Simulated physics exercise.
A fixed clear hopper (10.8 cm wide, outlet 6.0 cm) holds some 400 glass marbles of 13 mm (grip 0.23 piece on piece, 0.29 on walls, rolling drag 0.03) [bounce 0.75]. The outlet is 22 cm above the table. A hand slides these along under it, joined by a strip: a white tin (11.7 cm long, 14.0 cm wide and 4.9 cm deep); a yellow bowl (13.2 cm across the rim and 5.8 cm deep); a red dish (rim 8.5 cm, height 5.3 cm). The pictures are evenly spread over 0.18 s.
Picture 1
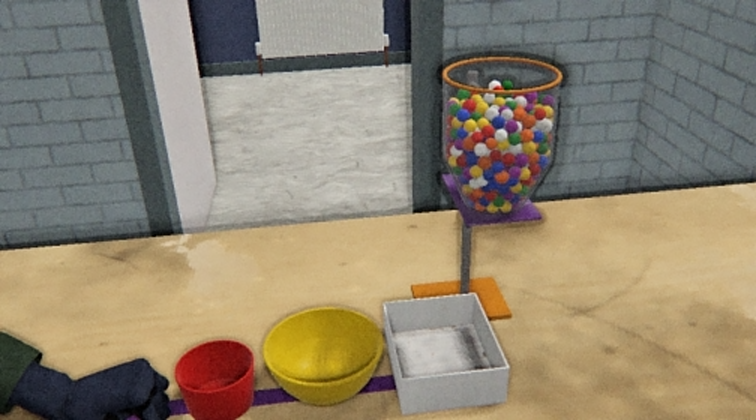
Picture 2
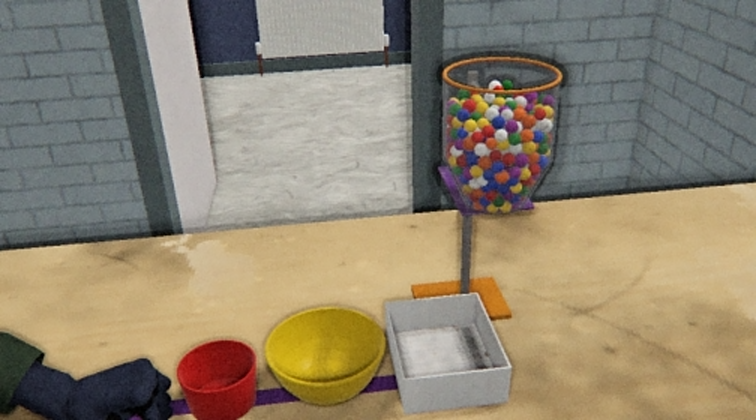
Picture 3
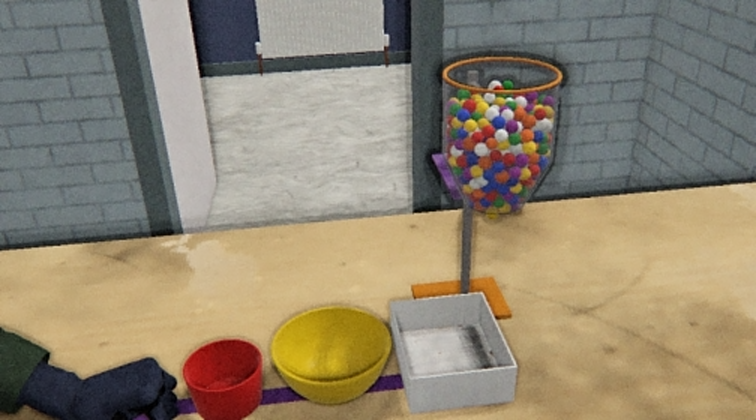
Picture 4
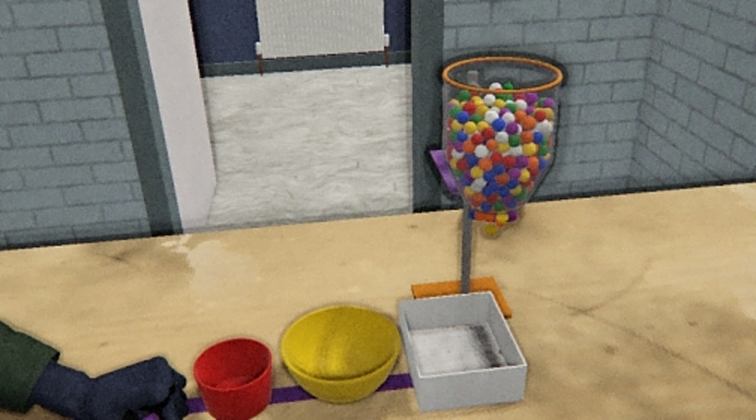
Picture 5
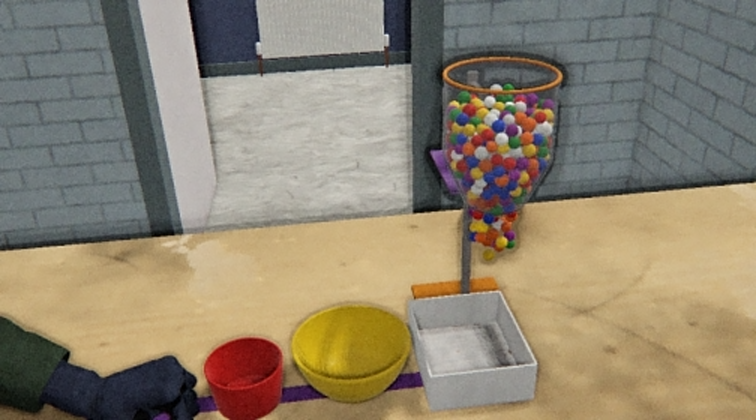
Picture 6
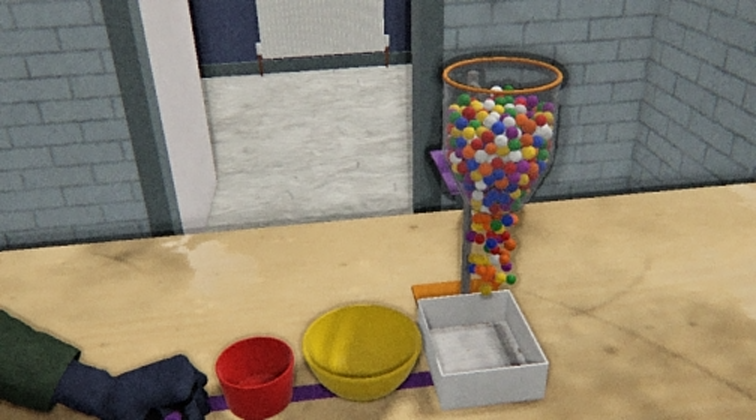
Colourful balls pour from a clear container as a gloved hand slides three dishes right.
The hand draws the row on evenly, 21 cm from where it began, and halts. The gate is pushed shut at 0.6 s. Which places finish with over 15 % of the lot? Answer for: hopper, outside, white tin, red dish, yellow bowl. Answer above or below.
In the hopper: Above; outside everything: Below; in the white tin: Above; in the red dish: Below; in the yellow bowl: Above.
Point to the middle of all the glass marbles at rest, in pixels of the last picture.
Near (506, 344).
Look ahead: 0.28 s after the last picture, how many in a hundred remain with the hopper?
About 55 per cent.
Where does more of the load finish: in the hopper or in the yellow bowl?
The larger share is in the yellow bowl.
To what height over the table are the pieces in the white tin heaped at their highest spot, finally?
About 3.0 cm.
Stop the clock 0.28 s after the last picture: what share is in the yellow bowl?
Some 5 per cent.
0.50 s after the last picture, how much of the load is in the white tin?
Some 25 per cent.
Then, 0.28 s after the last picture, hopper 55 %, white tin 25 %, yellow bowl 5 %, in the air 15 %; middle of all pieces on or above the table near (507, 236).
Then, 0.50 s after the last picture, hopper 30 %, outside 5 %, white tin 25 %, yellow bowl 30 %, in the air 10 %; middle of all pieces on or above the table near (524, 290).
Then, 0.71 s after the last picture, hopper 30 %, outside 5 %, white tin 25 %, yellow bowl 40 %; middle of all pieces on or above the table near (537, 302).
Then, 0.91 s after the last picture, hopper 30 %, outside 10 %, white tin 25 %, yellow bowl 40 %; middle of all pieces on or above the table near (535, 302).
In the end, hopper 30 %, outside 10 %, white tin 25 %, red dish 0 %, yellow bowl 40 %.
